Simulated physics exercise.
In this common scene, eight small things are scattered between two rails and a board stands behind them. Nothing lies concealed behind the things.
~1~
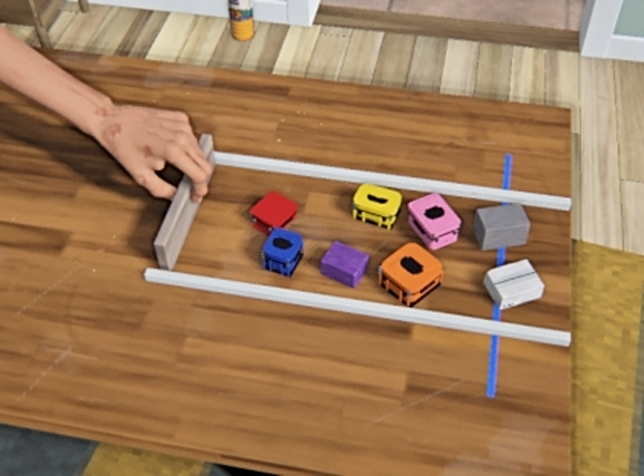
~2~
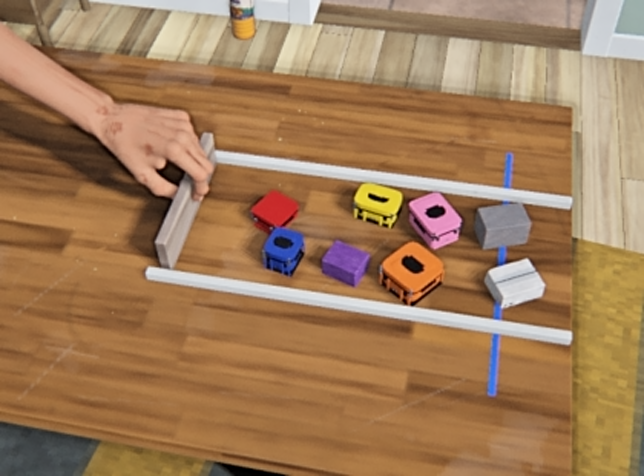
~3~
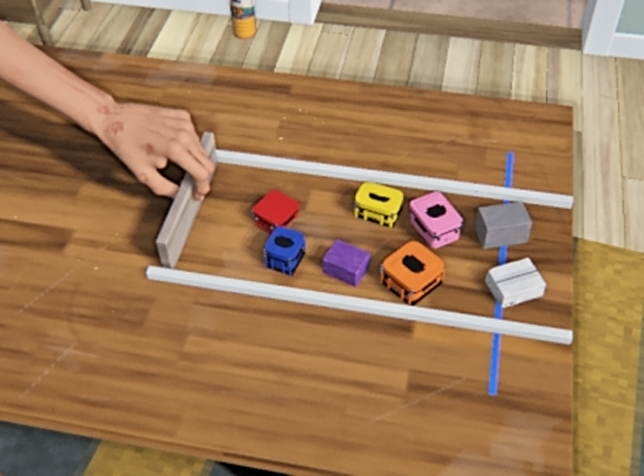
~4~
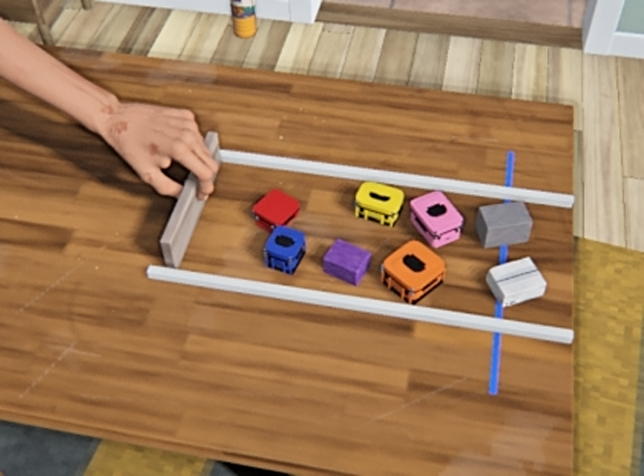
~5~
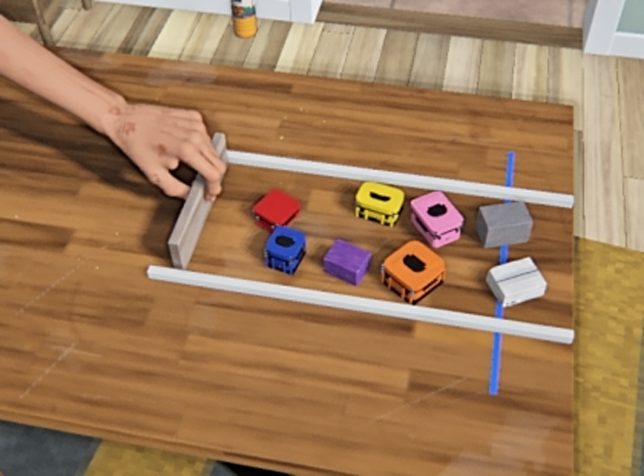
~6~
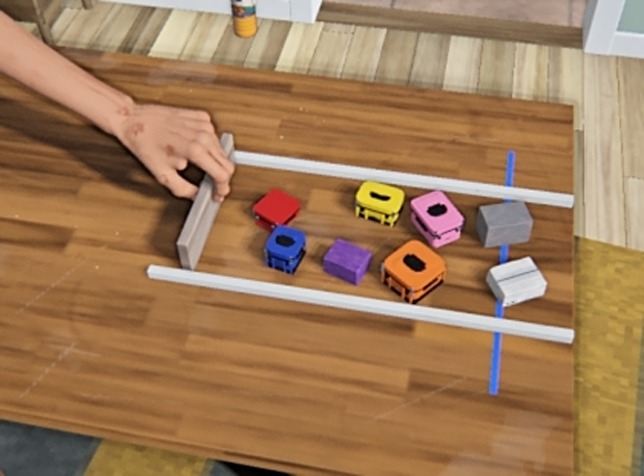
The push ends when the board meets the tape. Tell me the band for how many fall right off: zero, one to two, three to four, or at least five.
Most likely the drop count will come to three or four.
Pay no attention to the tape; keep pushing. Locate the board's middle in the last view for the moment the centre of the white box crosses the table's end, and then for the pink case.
Approx. (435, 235) for the first, approx. (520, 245) for the second.
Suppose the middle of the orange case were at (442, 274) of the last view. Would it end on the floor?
That orange case is gone.
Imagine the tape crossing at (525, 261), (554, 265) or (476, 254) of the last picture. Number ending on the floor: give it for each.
In order, 5, 5 and 1.
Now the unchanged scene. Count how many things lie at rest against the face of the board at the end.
The answer is 3.
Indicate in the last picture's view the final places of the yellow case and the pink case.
Looks like one lands around (523, 209), and the other around (559, 227).
Early on, none off yet; white box at rest near (516, 282); grey block at rest near (504, 224); pink case at rest near (436, 220).
A while later, none off yet; white box travelled about its own width near (548, 288); grey block moving near (513, 226); pink case travelled about its own width near (468, 219).
Finally, the number that fall off is three or four; lost, orange case, grey block and white box.
